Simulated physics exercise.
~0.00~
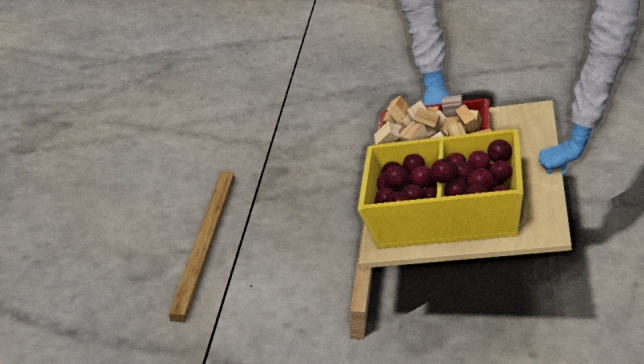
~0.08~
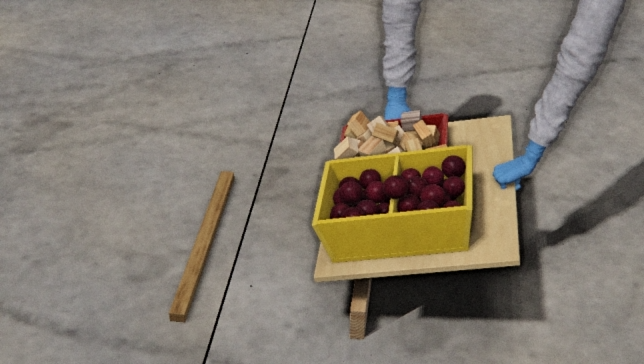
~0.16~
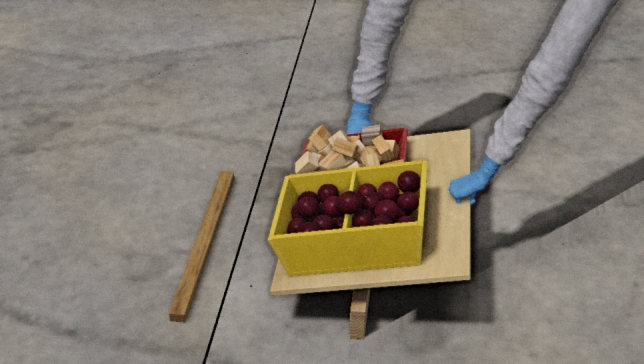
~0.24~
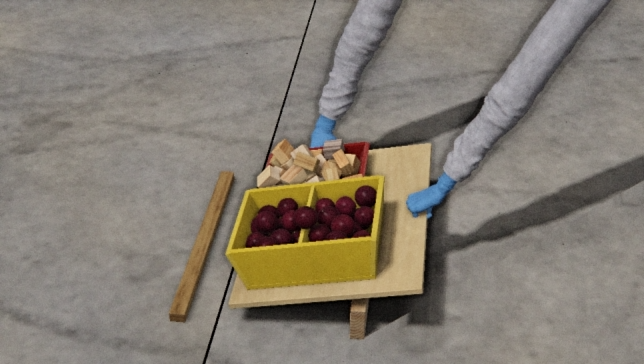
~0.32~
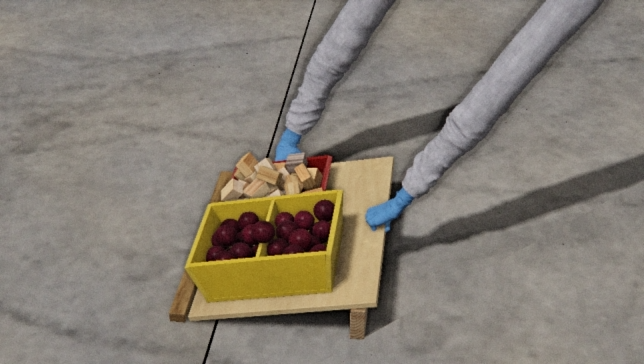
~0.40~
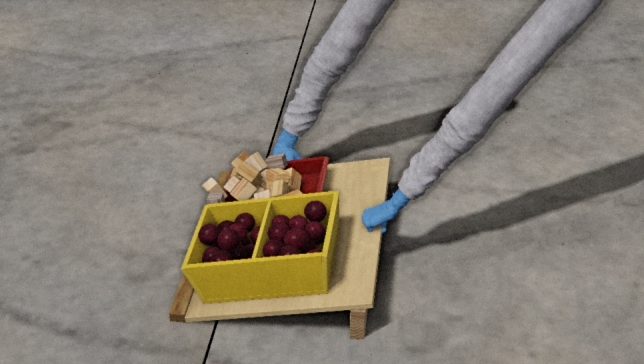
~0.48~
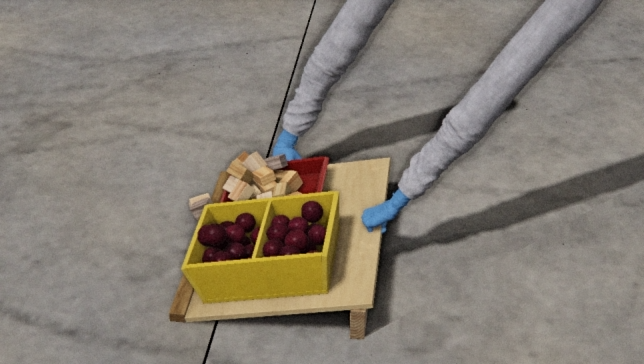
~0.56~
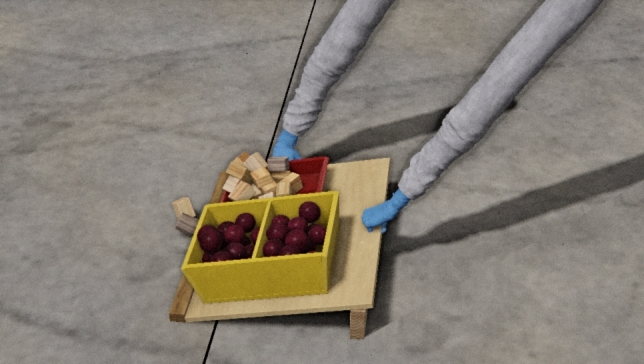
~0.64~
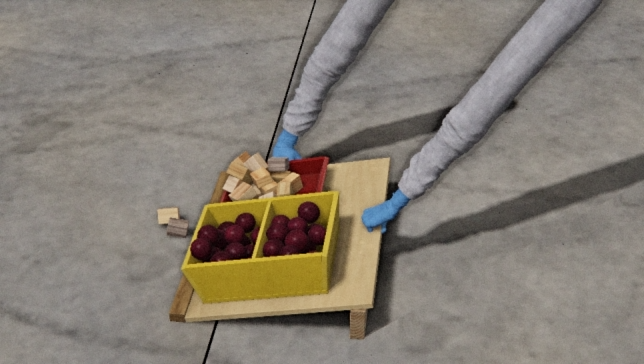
A pale wooden board, tilted down toward its leading edge and carrying a yellow crate of dark red onions and a red crate of timber offcuts, is guided leftward and down by two blue-gloved hands. It travels steadily over the grey floor toward a batten lying there. The board comes to rest against the batten and stops abruptly. The offcuts surge left in the red crate, and two tumble over its end, dropping to the floor beyond the batten. The onions shift left but all stay in the yellow crate, while the hands remain on the still board.
